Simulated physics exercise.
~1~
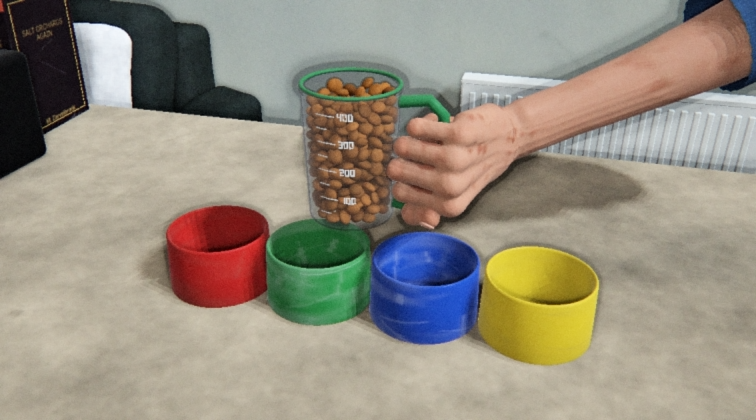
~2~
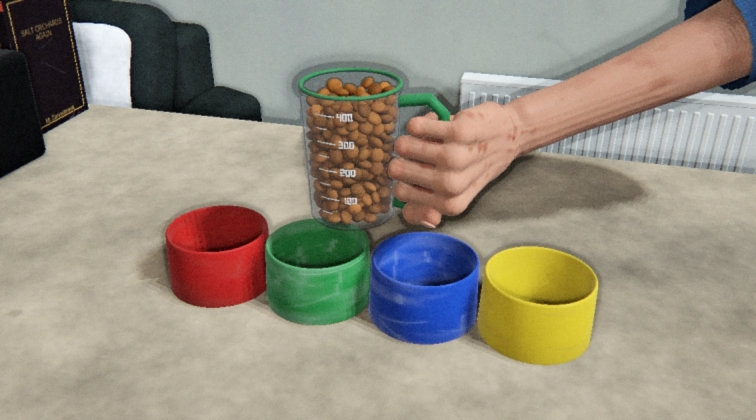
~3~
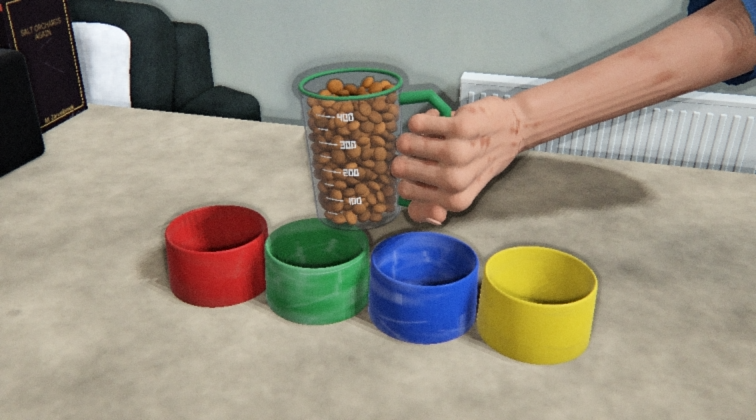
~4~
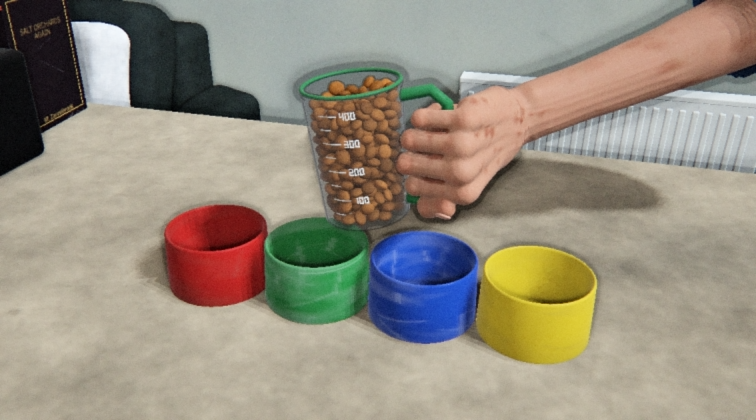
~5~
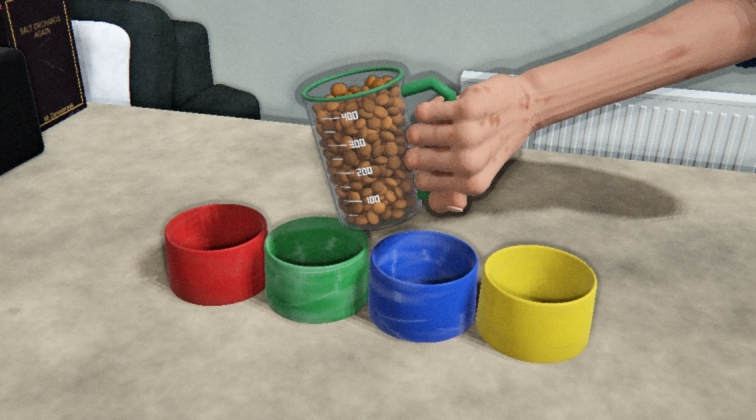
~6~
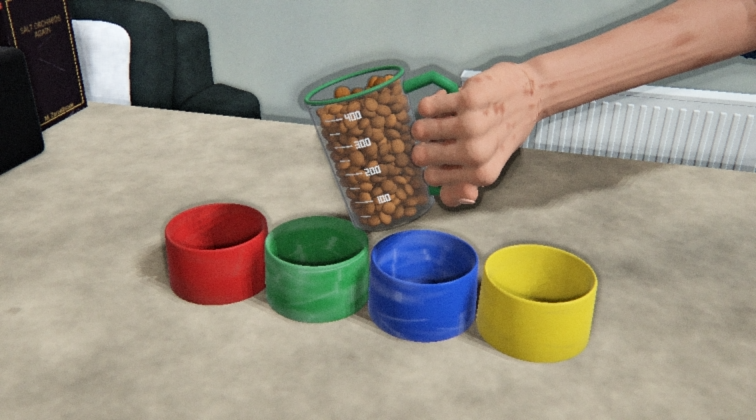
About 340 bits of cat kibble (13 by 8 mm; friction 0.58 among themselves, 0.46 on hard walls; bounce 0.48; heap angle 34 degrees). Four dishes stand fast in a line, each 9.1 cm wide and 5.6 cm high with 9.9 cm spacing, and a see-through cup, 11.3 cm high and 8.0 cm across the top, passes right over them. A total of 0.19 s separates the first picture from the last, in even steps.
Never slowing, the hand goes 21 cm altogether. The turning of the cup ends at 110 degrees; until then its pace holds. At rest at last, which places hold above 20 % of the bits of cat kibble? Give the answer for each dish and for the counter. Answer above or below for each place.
Red: Below, blue: Above, green: Below, yellow: Above, counter: Below.
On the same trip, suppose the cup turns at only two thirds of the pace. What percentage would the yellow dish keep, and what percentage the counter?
Shares: Yellow dish 70, counter 10.
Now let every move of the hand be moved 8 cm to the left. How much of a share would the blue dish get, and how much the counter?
Then I'd expect blue at 50 and the counter at 10.
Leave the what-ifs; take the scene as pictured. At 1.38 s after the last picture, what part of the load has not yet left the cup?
It comes out close to 30 per cent.
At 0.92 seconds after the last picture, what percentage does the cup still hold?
About 60 per cent.
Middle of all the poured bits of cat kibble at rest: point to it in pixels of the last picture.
Approximately (474, 296) in the last picture.
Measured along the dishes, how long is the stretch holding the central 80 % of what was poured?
I'd put it at close to 12 cm.
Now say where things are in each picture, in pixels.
In the first picture, cup at (351, 150), tilt 0 degrees, lip at (303, 79), moved 0.0 cm; middle of the pieces at (357, 159); red dish at (218, 229); green dish at (318, 243); blue dish at (426, 259); yellow dish at (541, 275).
In the second picture, cup at (352, 150), tilt 1 degrees, lip at (303, 80), moved 0.1 cm; middle of the pieces at (358, 159).
In the third picture, cup at (355, 150), tilt 3 degrees, lip at (303, 82), moved 0.4 cm; middle of the pieces at (361, 159).
In the fourth picture, cup at (360, 150), tilt 8 degrees, lip at (304, 85), moved 0.9 cm; middle of the pieces at (367, 158).
In the fifth picture, cup at (367, 150), tilt 13 degrees, lip at (306, 90), moved 1.5 cm; middle of the pieces at (374, 158).
In the sixth picture, cup at (374, 150), tilt 18 degrees, lip at (309, 96), moved 2.1 cm; middle of the pieces at (382, 157); red dish at (217, 226); green dish at (317, 241); blue dish at (424, 256); yellow dish at (540, 273).
Then, 0.55 s after the last picture, tilt 94 degrees; cup holds 100 %.
Then, 0.92 s after the last picture, tilt 110 degrees; cup holds 60 %, blue 40 %.
Then, 1.38 s after the last picture, tilt 110 degrees; cup holds 30 %, blue 45 %, yellow 20 %.
In the end, red 0 %, blue 45 %, green 0 %, yellow 45 %, counter 5 %, cup 5 %.
